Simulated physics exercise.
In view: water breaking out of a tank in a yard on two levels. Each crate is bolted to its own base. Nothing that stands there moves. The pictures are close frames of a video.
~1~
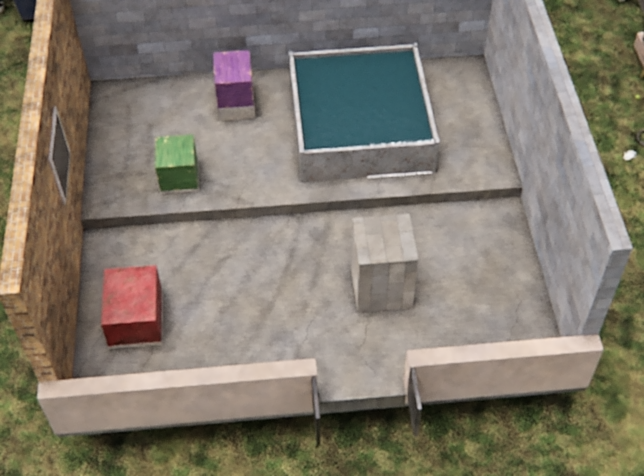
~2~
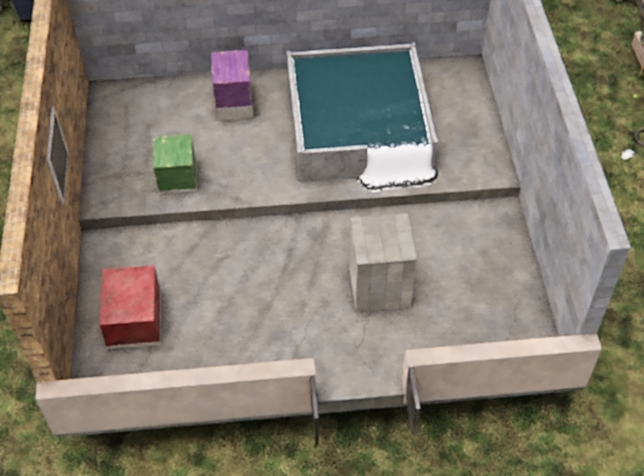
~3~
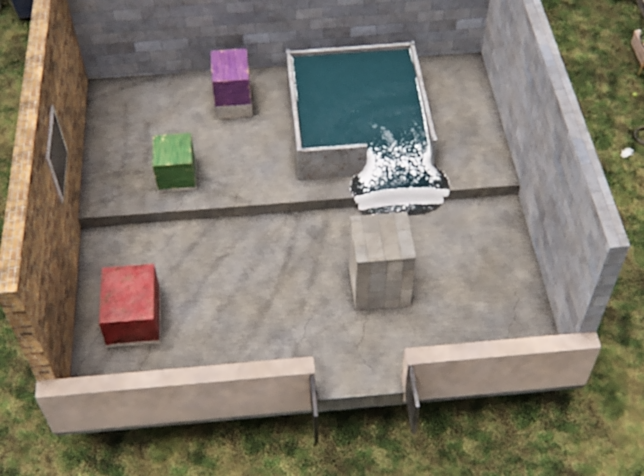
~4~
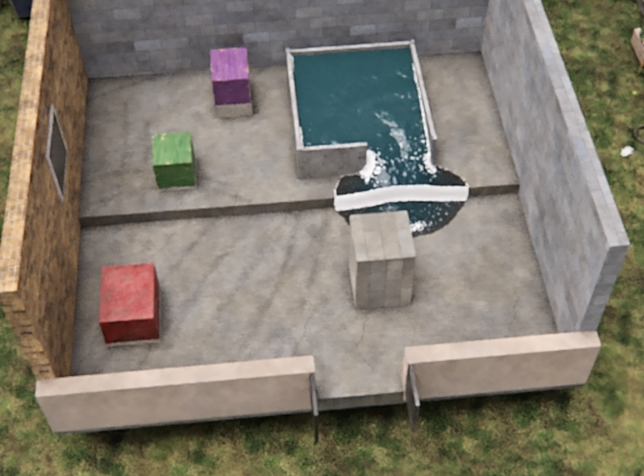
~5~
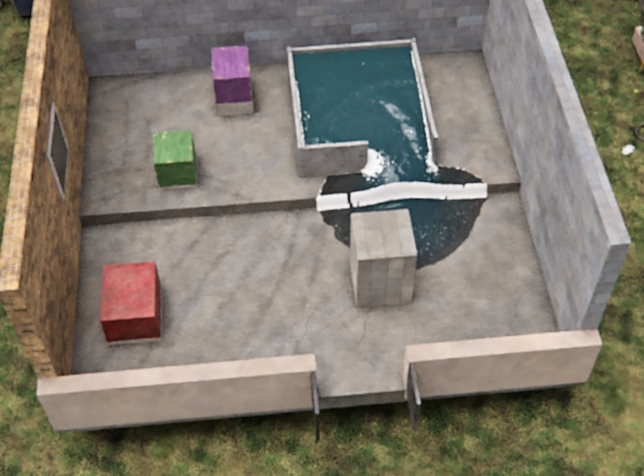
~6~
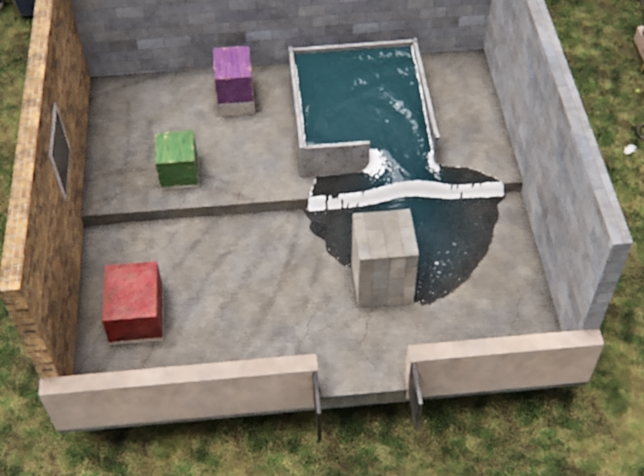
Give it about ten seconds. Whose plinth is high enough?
The red crate gets wet; the green crate stays dry; the purple crate stays dry.
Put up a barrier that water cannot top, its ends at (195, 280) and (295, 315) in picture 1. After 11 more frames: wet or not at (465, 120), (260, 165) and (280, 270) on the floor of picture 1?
In turn: No water, dry, wet.
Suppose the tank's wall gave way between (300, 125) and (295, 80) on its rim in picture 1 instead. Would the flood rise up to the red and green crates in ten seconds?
My reading: The red crate gets wet; the green crate ends up wet.
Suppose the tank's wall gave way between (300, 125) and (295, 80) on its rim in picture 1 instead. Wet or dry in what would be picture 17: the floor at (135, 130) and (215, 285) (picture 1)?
In turn: Flooded, flooded.
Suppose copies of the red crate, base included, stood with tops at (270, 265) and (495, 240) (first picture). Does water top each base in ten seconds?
In turn: Is soaked, takes water.
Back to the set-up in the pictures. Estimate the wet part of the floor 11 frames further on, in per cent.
Close to 35 %.
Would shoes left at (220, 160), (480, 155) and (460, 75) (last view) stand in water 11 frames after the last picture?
One after the other: No water, clear, clear.
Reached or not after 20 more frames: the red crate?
In short: At red water there.
A moment on, water covers 25 % of the floor; the red crate not reached, the green crate not reached, the purple crate not reached.
Next, water covers 35 % of the floor; the red crate not reached, the green crate not reached, the purple crate not reached.
Then, water covers 50 % of the floor; the red crate water round its plinth, the green crate not reached, the purple crate not reached.
Later, water covers 55 % of the floor; the red crate water round its plinth, the green crate not reached, the purple crate not reached.
In the end, water covers 55 % of the floor; the red crate was topped, the green crate stayed above the water, the purple crate stayed above the water.
